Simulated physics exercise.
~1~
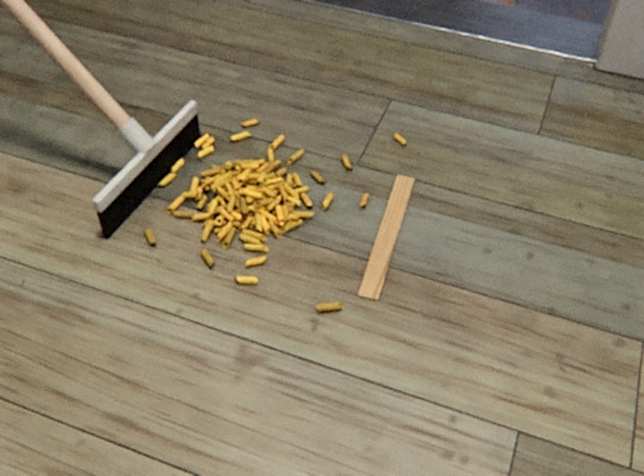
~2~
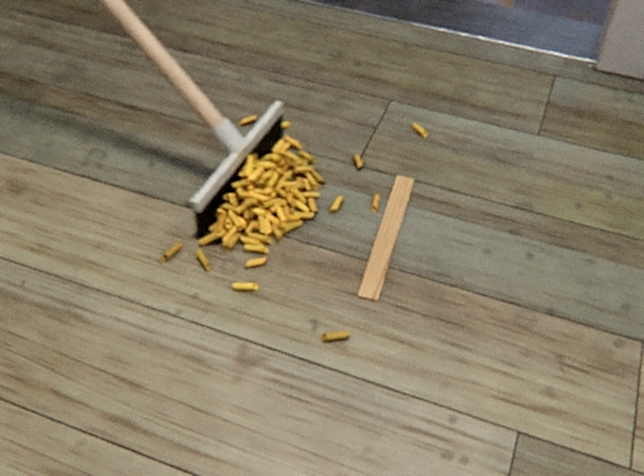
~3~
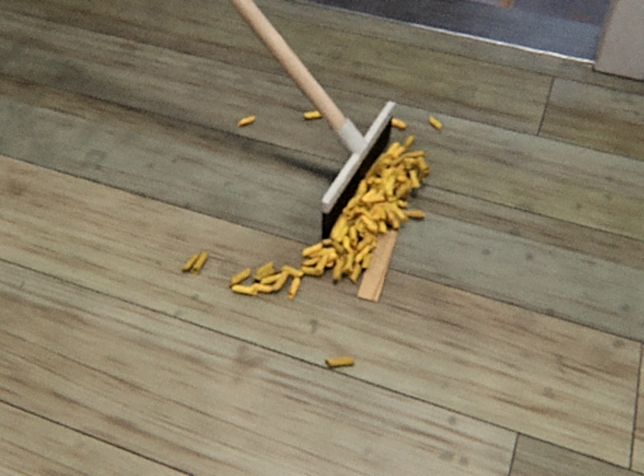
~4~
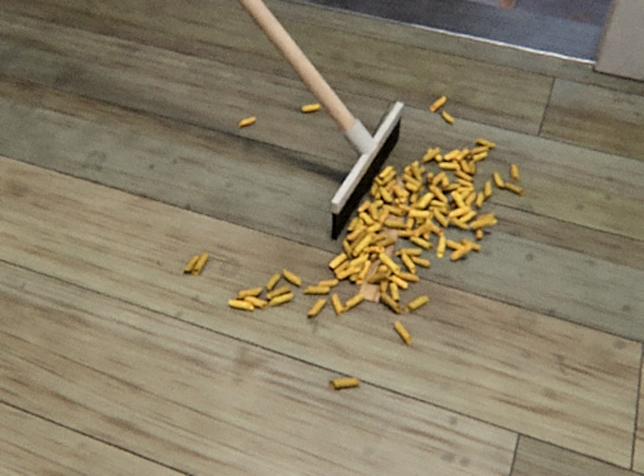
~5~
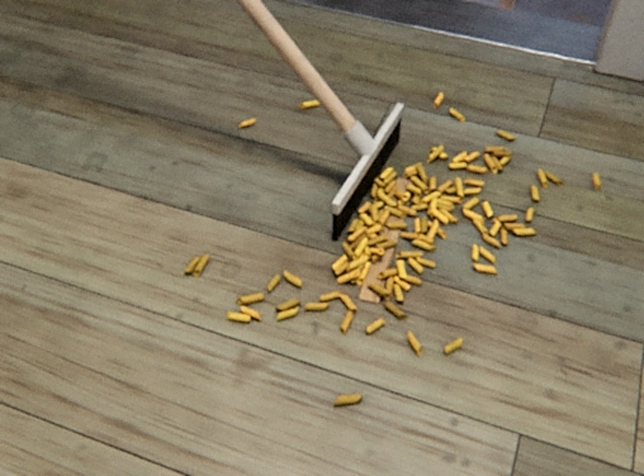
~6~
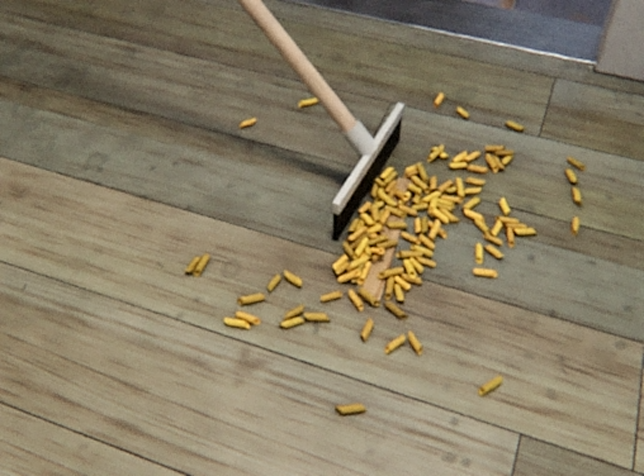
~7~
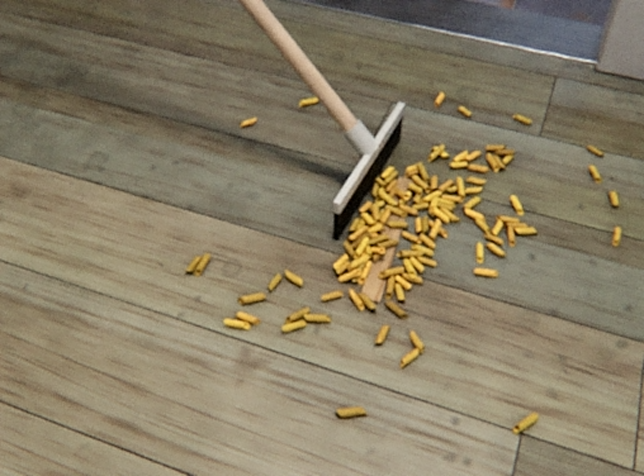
On a floor of greyish-brown wood-look planks, a squeegee with a pale wooden handle and a black blade stands left of a heap of small yellow pasta pieces, with a thin wooden strip lying to the right. The squeegee moves right, gathering the heap against its blade and leaving a few pieces behind. It drives the pile onto the strip, nearly covering it, then stops. Pieces spill onward past the strip and scatter, a few rolling farther right. At the end the squeegee stays still, with many pieces on and just beyond the partly visible strip.
